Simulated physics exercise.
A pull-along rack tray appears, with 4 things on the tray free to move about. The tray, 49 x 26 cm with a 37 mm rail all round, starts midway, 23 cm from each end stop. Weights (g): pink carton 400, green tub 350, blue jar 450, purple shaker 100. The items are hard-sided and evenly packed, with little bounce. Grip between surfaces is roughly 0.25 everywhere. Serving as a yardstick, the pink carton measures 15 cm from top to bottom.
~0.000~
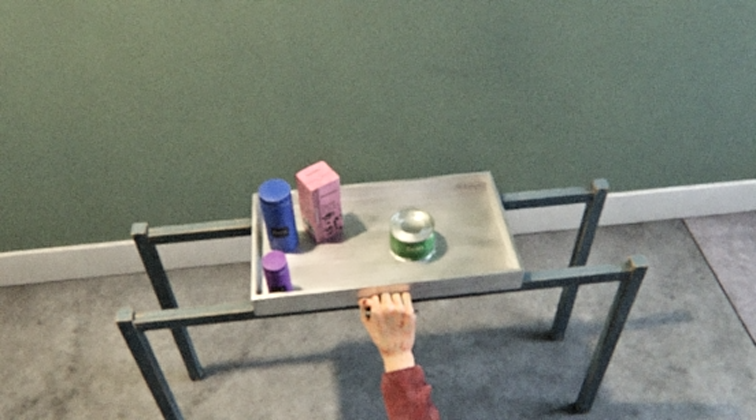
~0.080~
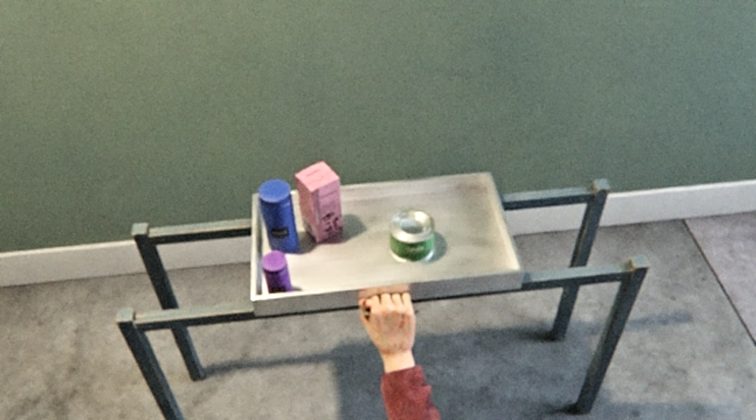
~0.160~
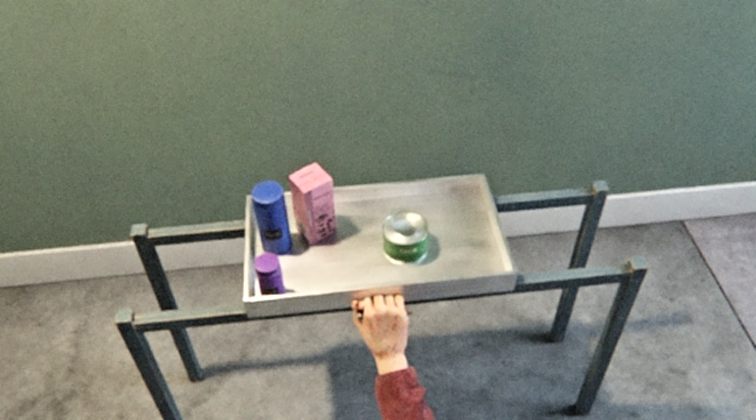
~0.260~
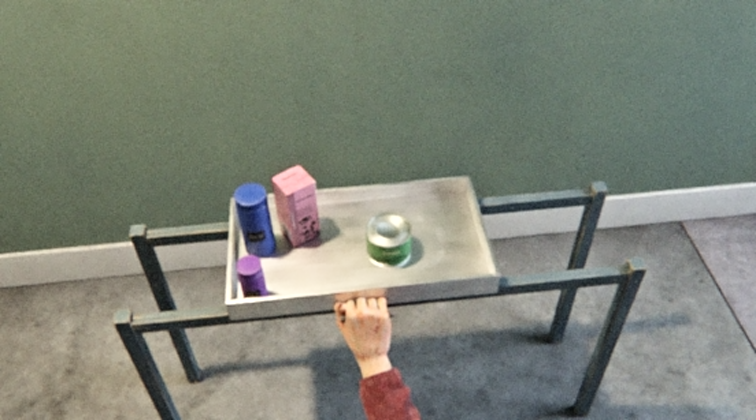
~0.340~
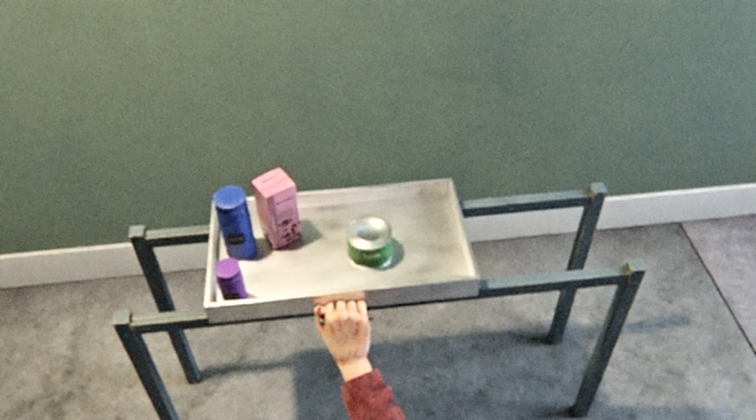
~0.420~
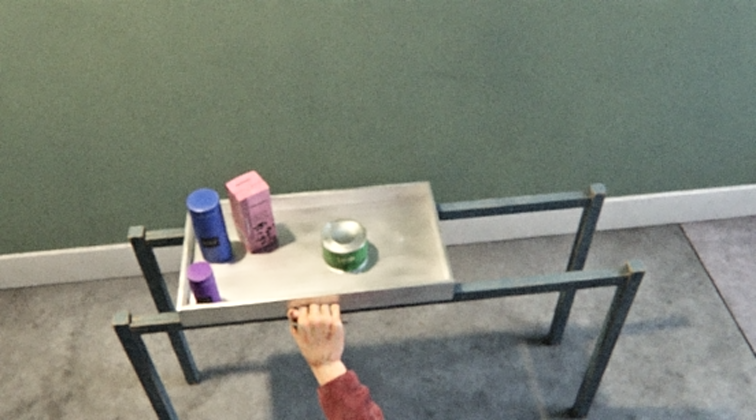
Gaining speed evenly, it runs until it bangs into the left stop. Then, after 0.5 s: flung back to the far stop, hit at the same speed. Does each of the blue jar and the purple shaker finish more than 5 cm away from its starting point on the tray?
Verdict: The blue jar yes; the purple shaker yes.
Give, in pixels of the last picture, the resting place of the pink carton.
It ends up at about (492, 179).
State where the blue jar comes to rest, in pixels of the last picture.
In the end it sits at around (475, 229).
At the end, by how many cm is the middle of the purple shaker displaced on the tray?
I'd put it at about 13 centimetres.
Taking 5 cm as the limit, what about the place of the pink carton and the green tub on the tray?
Pink carton: Is displaced. Green tub: Remains in place.
After 0.72 s, tray 23 cm left; blue jar 17° off upright near (139, 233); pink carton 12° off upright; green tub moved 10 cm.
After 2.12 s, tray 23 cm right; blue jar 23° off upright near (384, 203); green tub moved 10 cm; pink carton moved 4 cm.
After 2.32 s, tray 23 cm right; blue jar 52° off upright near (447, 206); purple shaker moved 12 cm near (461, 262); pink carton 3° off upright.
In the end (3.8 s), toppled on the tray, blue jar; not toppled but over 5 cm from the start, pink carton and purple shaker; the last one under 5 cm from the start. In the last view, blue jar near (475, 229), purple shaker near (470, 261).
